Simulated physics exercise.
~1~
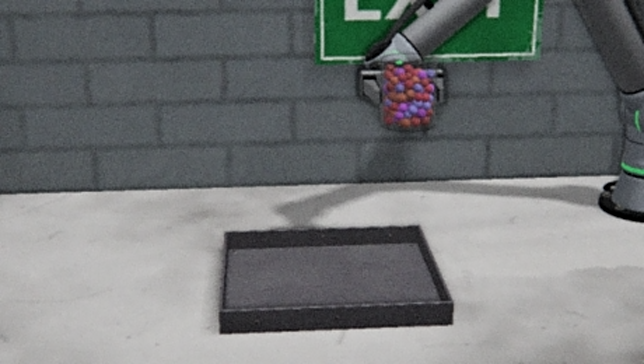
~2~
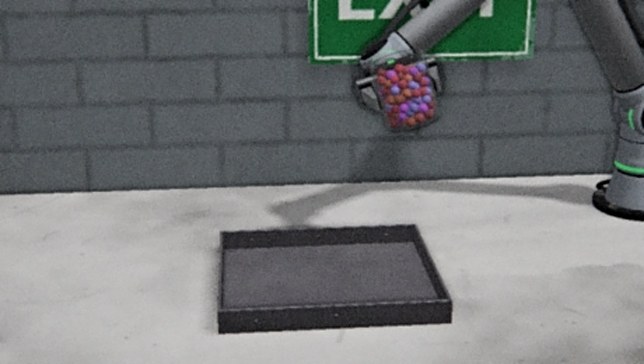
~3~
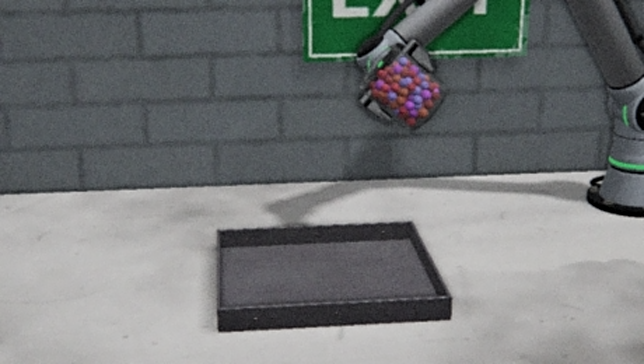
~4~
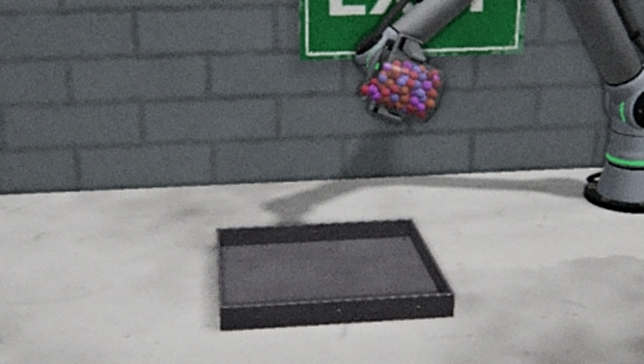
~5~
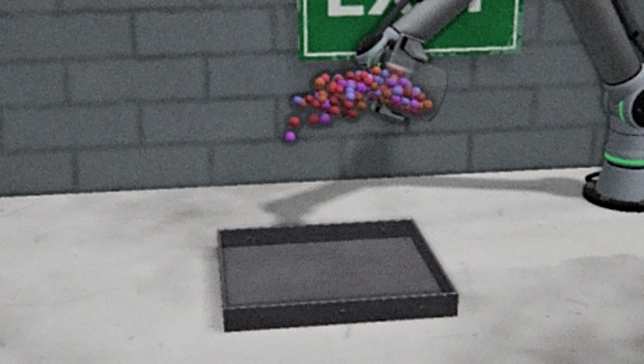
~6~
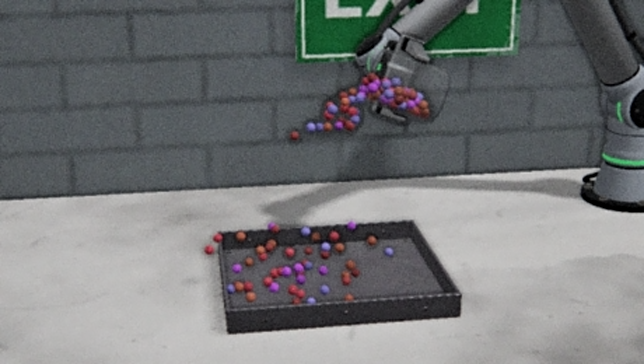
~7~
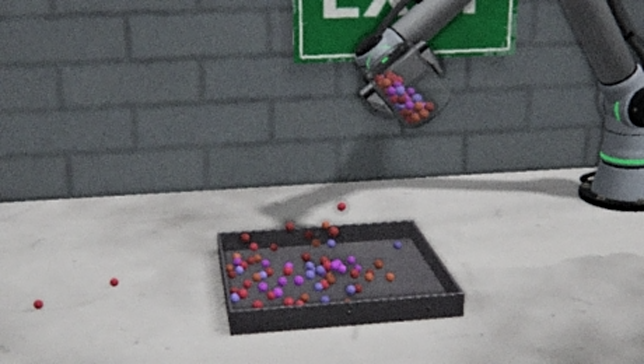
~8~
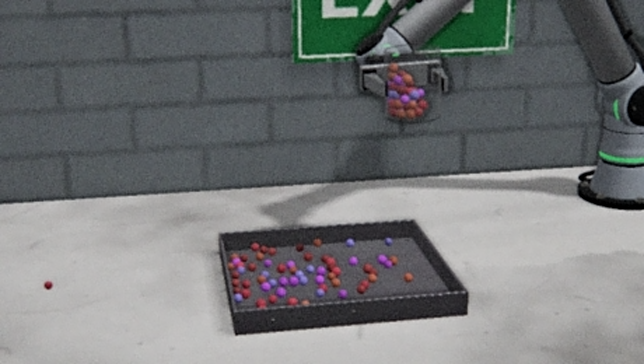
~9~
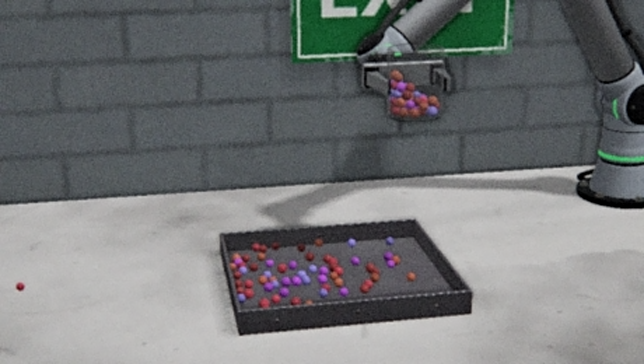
The video shows a robot arm tipping a clear cup of small red, purple and blue balls toward the left, spilling many into a dark tray while a few scatter onto the table, then turning the cup upright with some balls still inside.
